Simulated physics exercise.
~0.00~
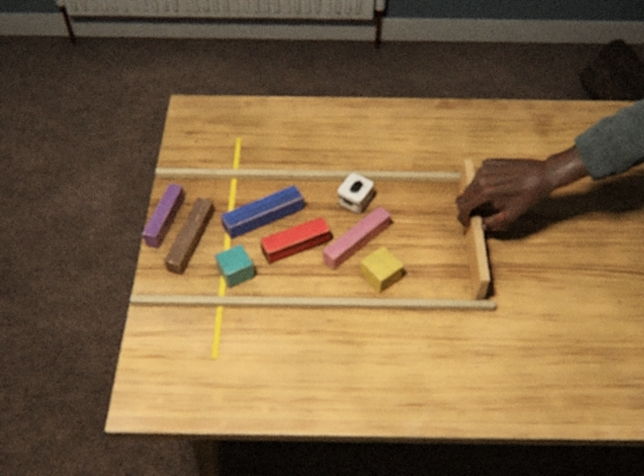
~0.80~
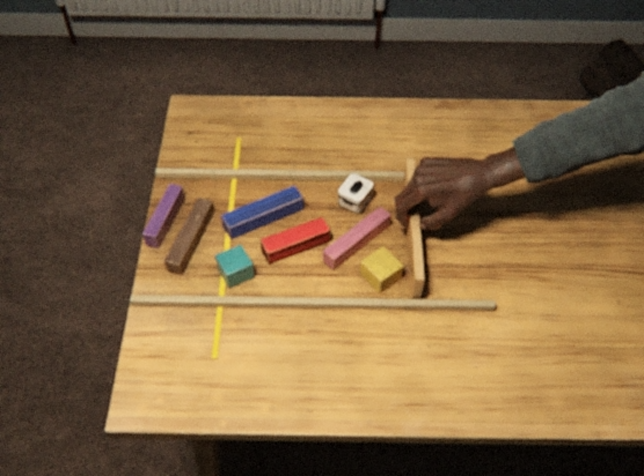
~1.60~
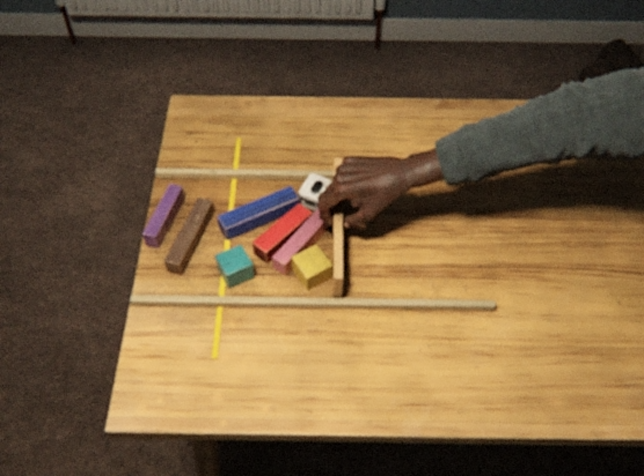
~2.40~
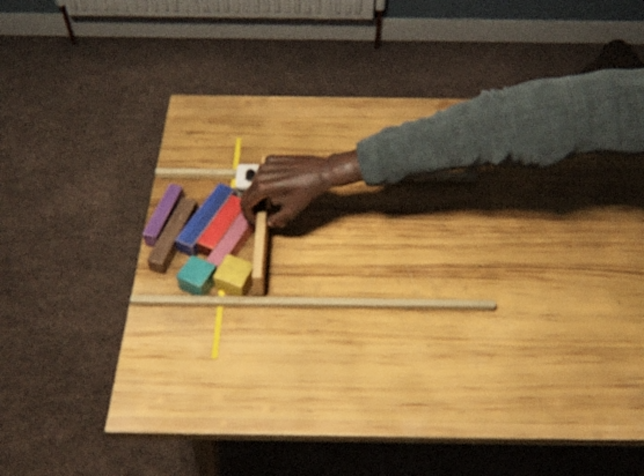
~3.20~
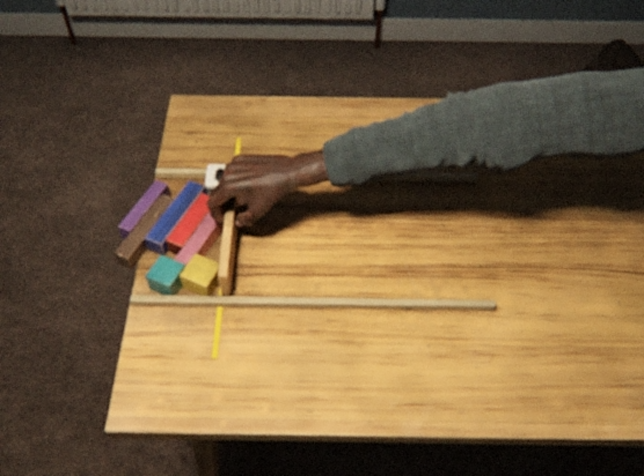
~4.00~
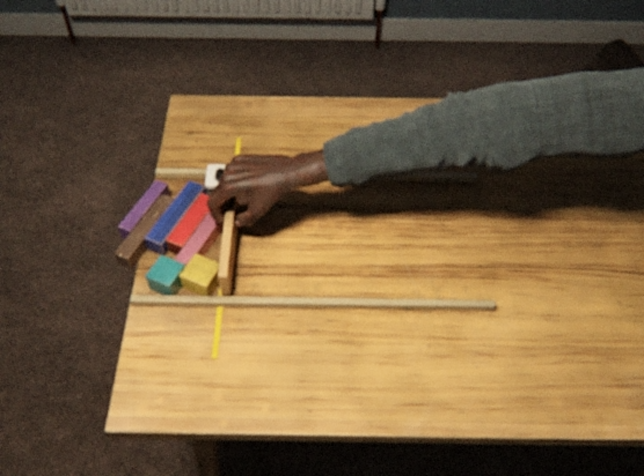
On a wooden table, a hand pushes a board left, bunching colourful blocks that stay on.
